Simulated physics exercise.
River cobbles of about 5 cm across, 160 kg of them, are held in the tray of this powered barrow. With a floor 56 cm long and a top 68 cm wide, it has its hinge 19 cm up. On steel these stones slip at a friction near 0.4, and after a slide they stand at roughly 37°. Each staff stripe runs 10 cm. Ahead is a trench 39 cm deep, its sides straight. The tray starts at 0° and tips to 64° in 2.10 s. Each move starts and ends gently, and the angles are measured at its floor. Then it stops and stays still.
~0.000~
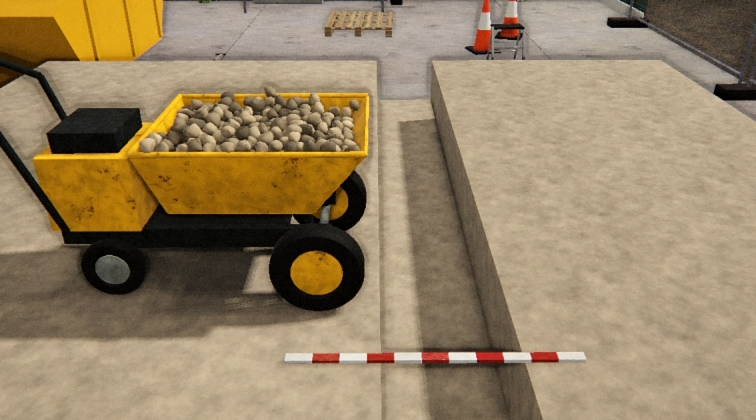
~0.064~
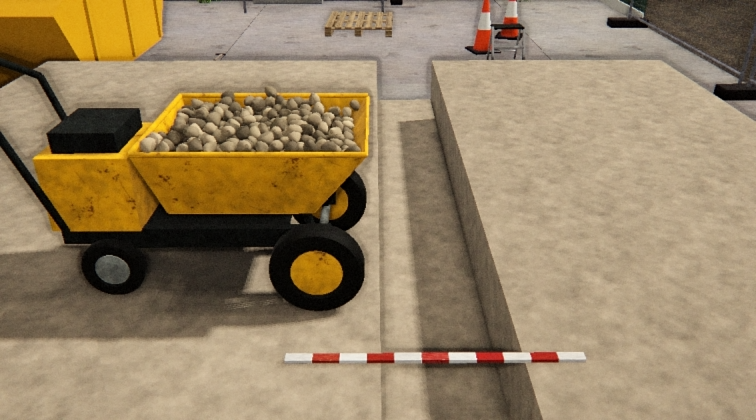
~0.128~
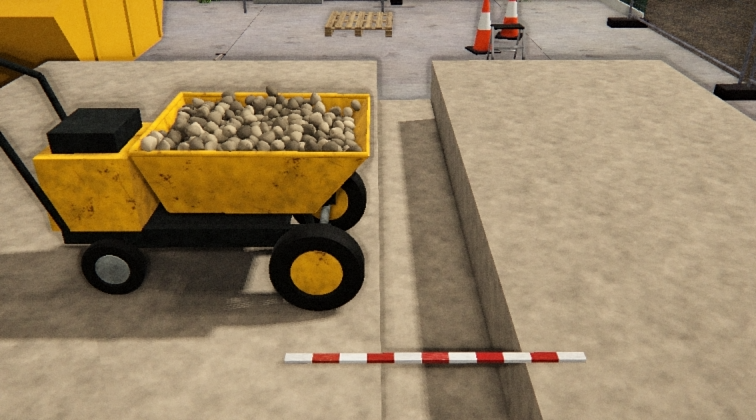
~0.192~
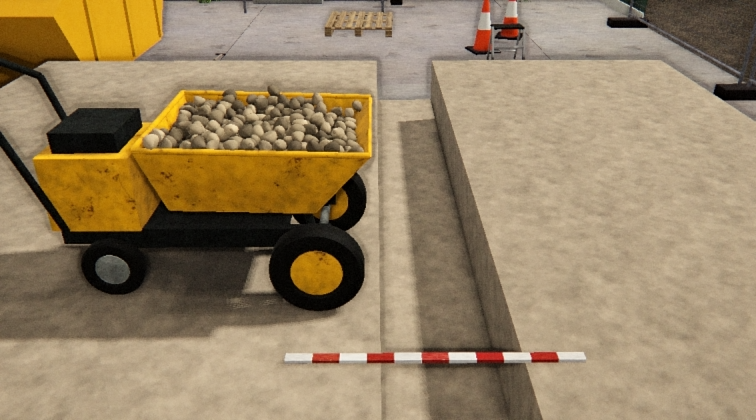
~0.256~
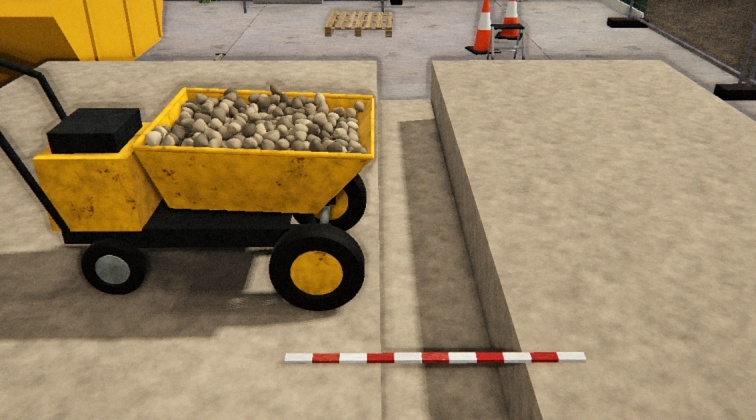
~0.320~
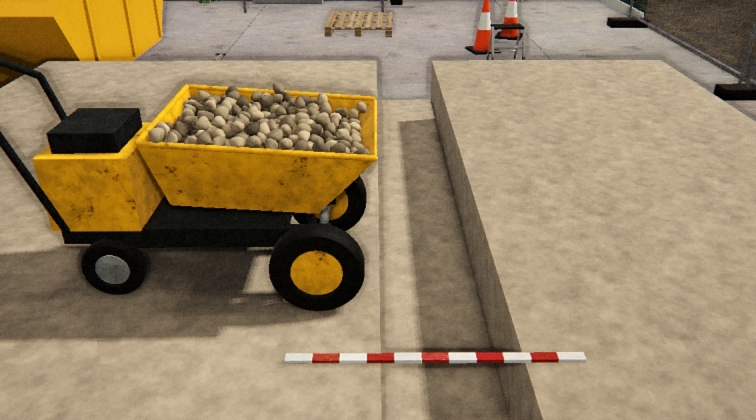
The footage shows a yellow powered barrow loaded with rounded grey-brown stones standing left of a straight-sided trench, with a red-and-white staff in front. Its tray tilts very slightly toward the trench, and the stones shift a little within it.
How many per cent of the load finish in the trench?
About 80 per cent.
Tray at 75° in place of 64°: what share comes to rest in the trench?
Roughly 80% would end there.
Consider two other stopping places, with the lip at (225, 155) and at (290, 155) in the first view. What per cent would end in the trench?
Roughly 65 per cent, then 100 per cent.
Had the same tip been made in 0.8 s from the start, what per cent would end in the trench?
Then some 65 per cent would.
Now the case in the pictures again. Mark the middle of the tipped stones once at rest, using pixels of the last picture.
The resting stones are centred at roughly (463, 316).
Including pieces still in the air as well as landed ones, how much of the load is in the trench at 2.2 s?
By that point it's something like 30 in a hundred.
After 1.6 s the floor is at 54°; 99 % in the tray, 1 % in the trench; the foremost stones are at (462, 223).
After 2.2 s the floor is at 64°; 57 % in the tray, 32 % in the trench, 11 % past the trench; the foremost stones are at (565, 249).
After 2.5 s the floor is at 64°; 33 % in the tray, 49 % in the trench, 18 % past the trench; the foremost stones are at (616, 257).
After 4.5 s the floor is at 64°; 1 % in the tray, 80 % in the trench, 19 % past the trench; the foremost stones are at (646, 273).
